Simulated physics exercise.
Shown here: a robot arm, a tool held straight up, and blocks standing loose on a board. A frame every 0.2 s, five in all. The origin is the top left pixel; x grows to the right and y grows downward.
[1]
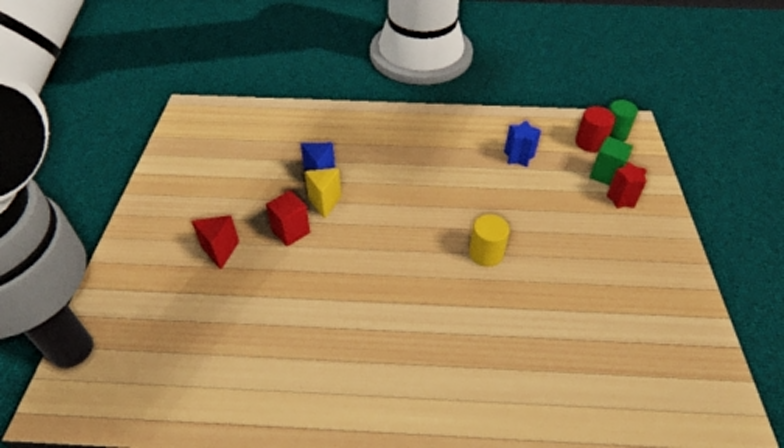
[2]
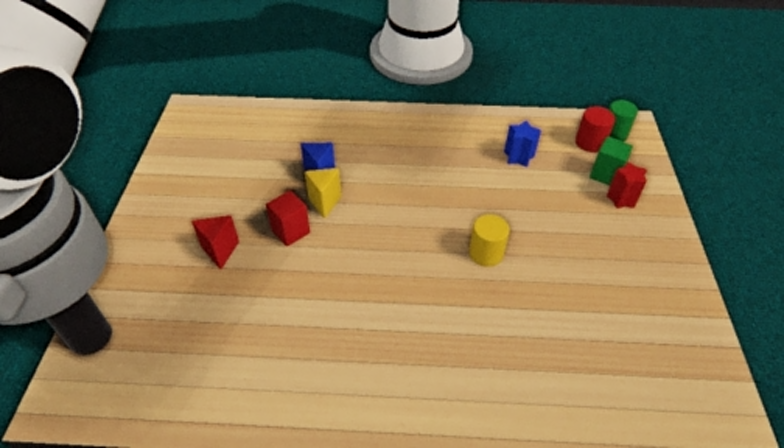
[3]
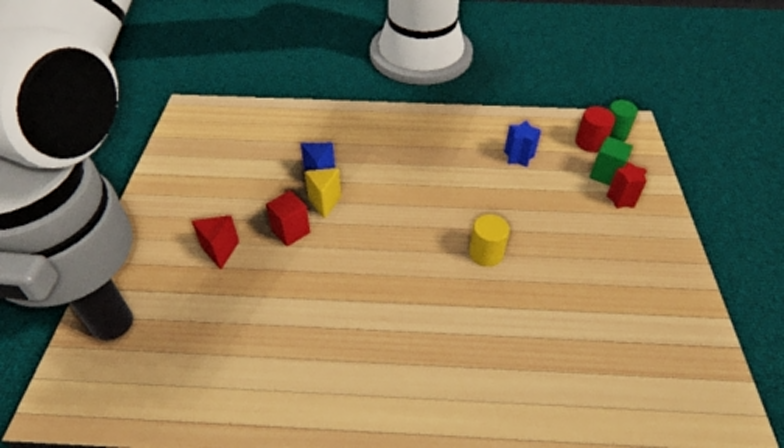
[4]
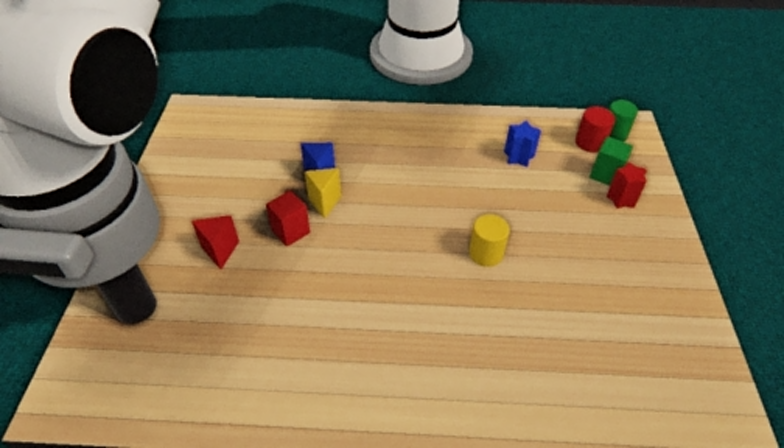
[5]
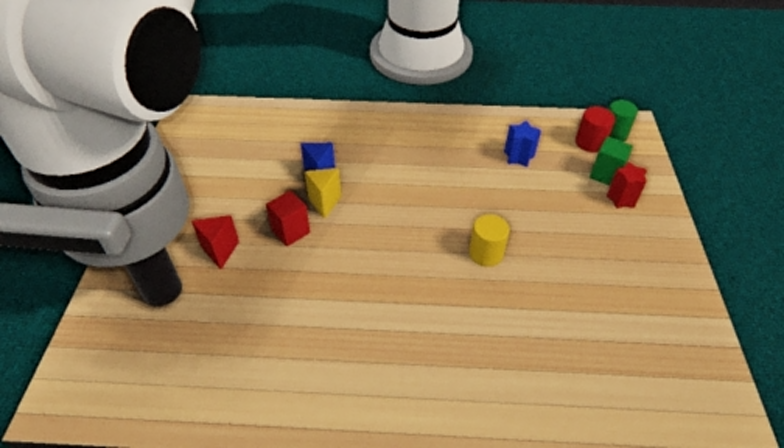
A robot arm moves its upright tool rightward and slightly up the board beside still blocks.
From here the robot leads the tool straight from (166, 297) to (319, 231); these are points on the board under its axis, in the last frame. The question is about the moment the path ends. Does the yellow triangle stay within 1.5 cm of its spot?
No
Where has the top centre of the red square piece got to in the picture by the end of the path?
I'd guess (317, 181).
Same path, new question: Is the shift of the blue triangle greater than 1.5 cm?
In short: No.
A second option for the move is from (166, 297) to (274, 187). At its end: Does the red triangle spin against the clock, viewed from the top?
Final answer: No.
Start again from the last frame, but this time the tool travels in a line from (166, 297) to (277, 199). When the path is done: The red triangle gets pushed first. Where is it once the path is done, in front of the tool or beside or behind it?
When the path ends, it will sit ahead of the tool.
What follows on the original path. One third of the way, tool at (219, 268); red triangle at (216, 222), turned 30° anticlockwise.
Two thirds of the way, tool at (270, 246); red triangle at (225, 217), turned 75° anticlockwise.
At the end, tool at (318, 225); red triangle at (225, 217), turned 75° anticlockwise; red square piece at (317, 181), turned 50° anticlockwise; blue triangle still; yellow triangle at (334, 163), turned 35° anticlockwise.
